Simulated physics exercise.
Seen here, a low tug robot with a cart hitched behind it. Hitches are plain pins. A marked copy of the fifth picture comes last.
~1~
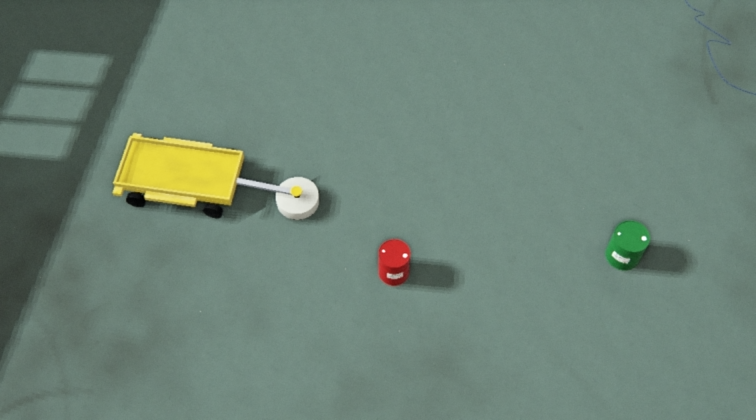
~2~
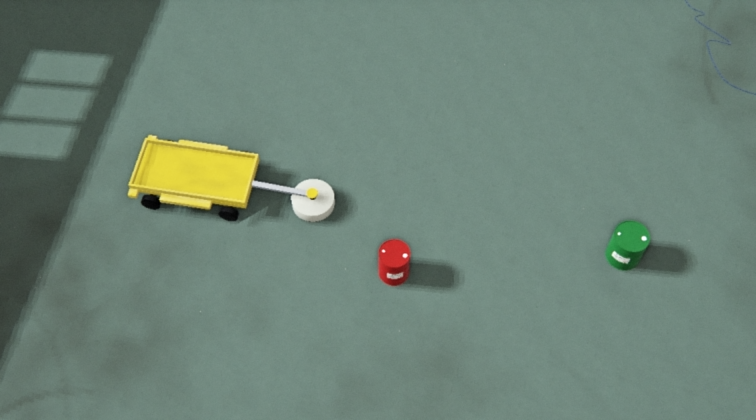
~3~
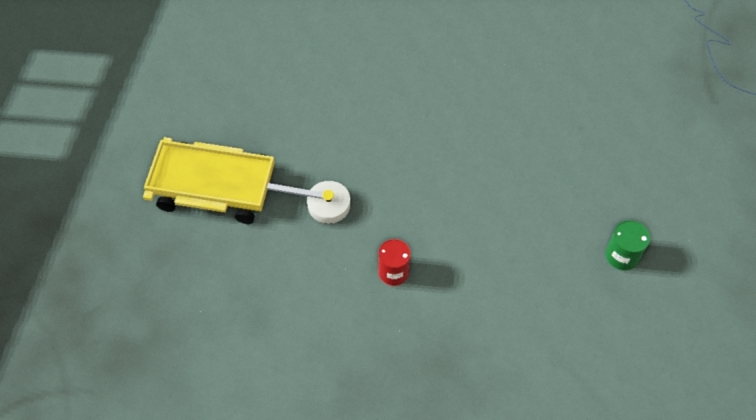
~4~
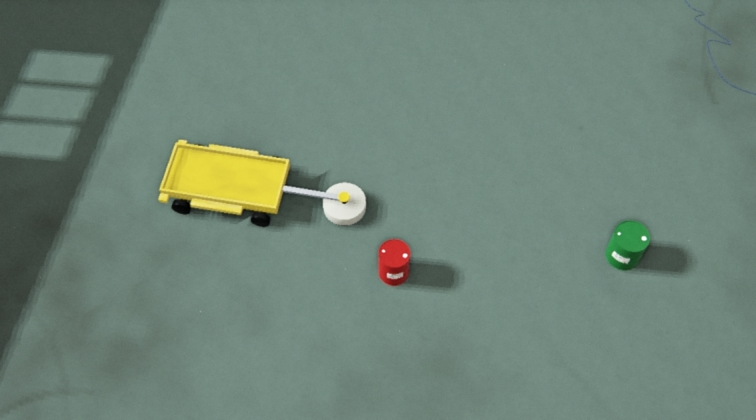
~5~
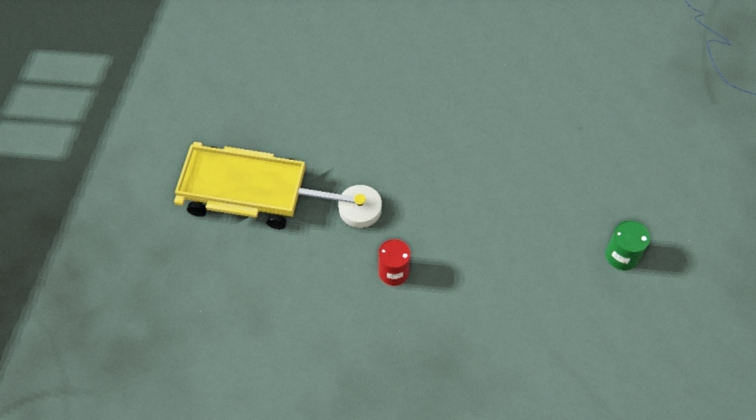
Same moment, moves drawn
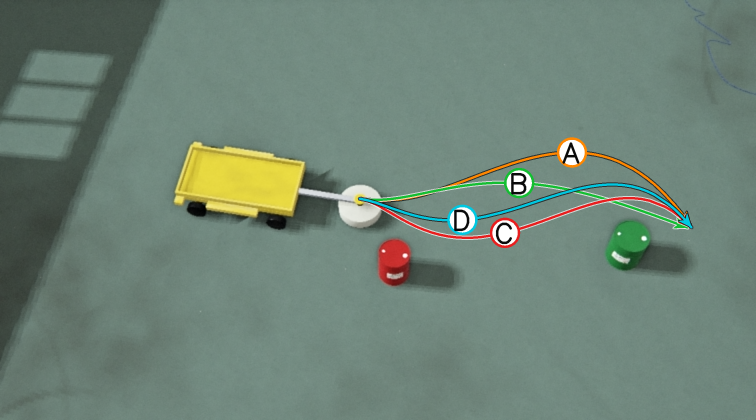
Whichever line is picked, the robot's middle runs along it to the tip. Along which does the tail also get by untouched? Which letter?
Choose route A.
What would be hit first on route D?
First the green keg.
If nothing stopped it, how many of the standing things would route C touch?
It touches two.
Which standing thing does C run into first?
The red keg.
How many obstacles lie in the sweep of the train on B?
It touches one.
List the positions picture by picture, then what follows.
The first frame shows robot (297, 197); yellow cart (180, 170); red keg (394, 272).
The second frame shows robot (313, 199); yellow cart (195, 173); red keg (394, 272).
The third frame shows robot (329, 201); yellow cart (210, 175); red keg (394, 272).
The fourth frame shows robot (344, 202); yellow cart (226, 178); red keg (394, 272).
The fifth frame shows robot (360, 205); yellow cart (241, 180); red keg (394, 272); green keg (623, 255).
On the copy, A from (360, 199) via (534, 157) to (690, 225); B from (360, 199) via (519, 183) to (688, 228); C from (360, 199) via (528, 226) to (691, 228); D from (360, 199) via (532, 203) to (691, 227).
On A. First, robot (484, 179), cart (366, 188).
Then, robot (606, 164), cart (491, 169).
Finally, robot (690, 235), cart (581, 179); nothing has been touched.
By contrast, B meets the green keg; C meets the red keg and green keg; D meets the green keg.
